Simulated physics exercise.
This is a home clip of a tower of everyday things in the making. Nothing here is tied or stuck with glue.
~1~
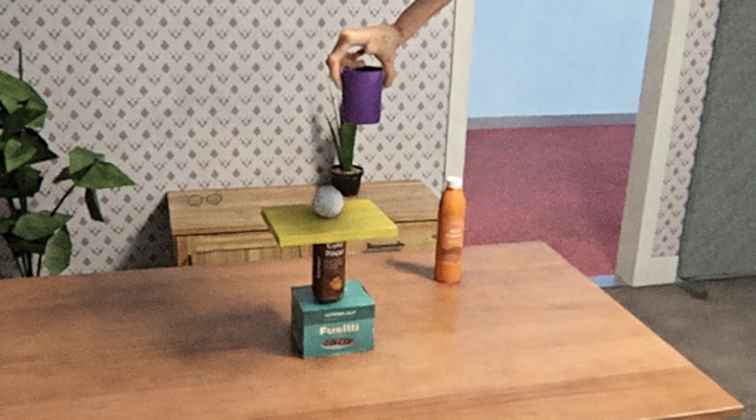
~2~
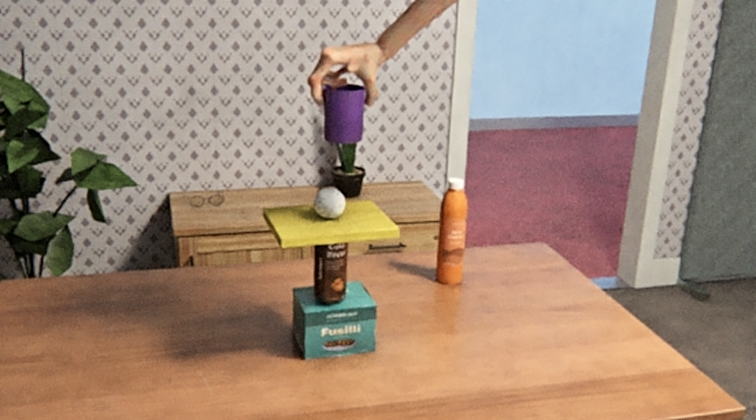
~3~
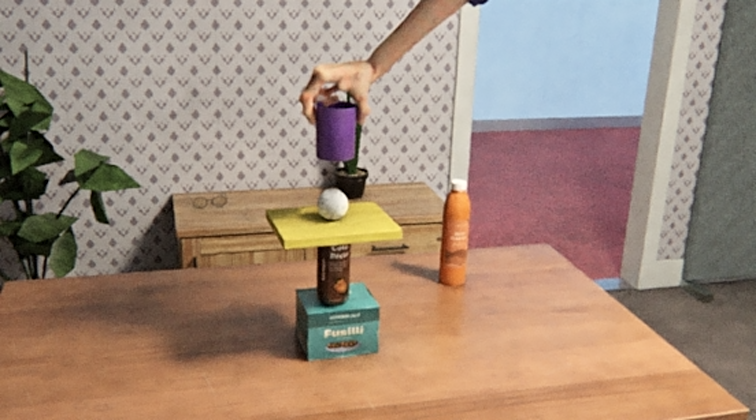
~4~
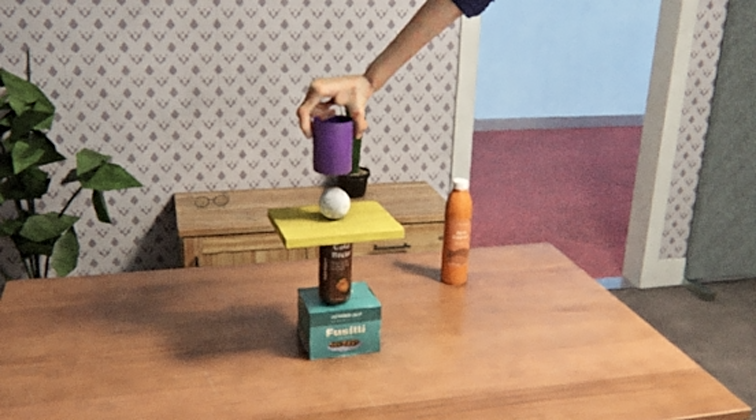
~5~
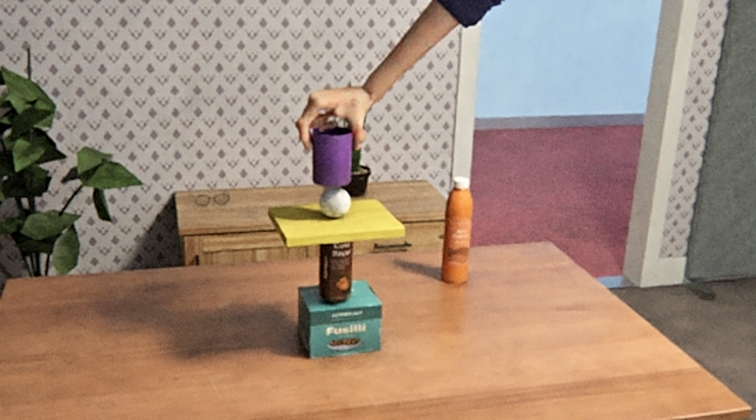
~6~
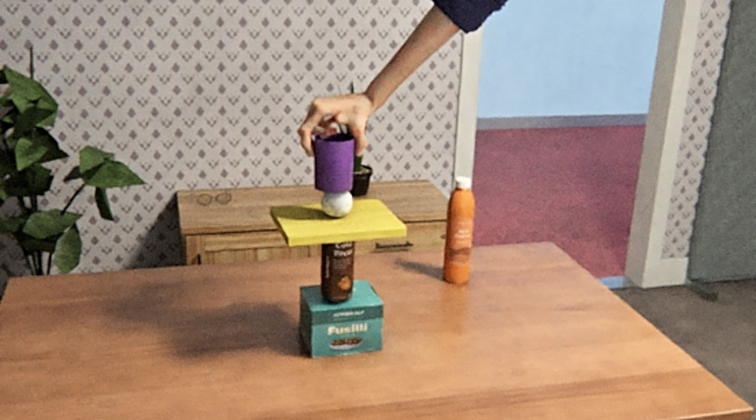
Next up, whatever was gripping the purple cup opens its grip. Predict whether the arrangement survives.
It will not remain standing.
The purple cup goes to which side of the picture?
Off leftwards in the picture.
Then, 0.50 s past the last view, purple cup now fallen.
Then, 0.70 s past the last view, things are still on the move.
Then, 1.00 s past the last view, as before.
Finally, fallen, purple cup; the other 5 still in place. Final places as the last picture's camera would see them, purple cup near (166, 339). The pile comes apart.
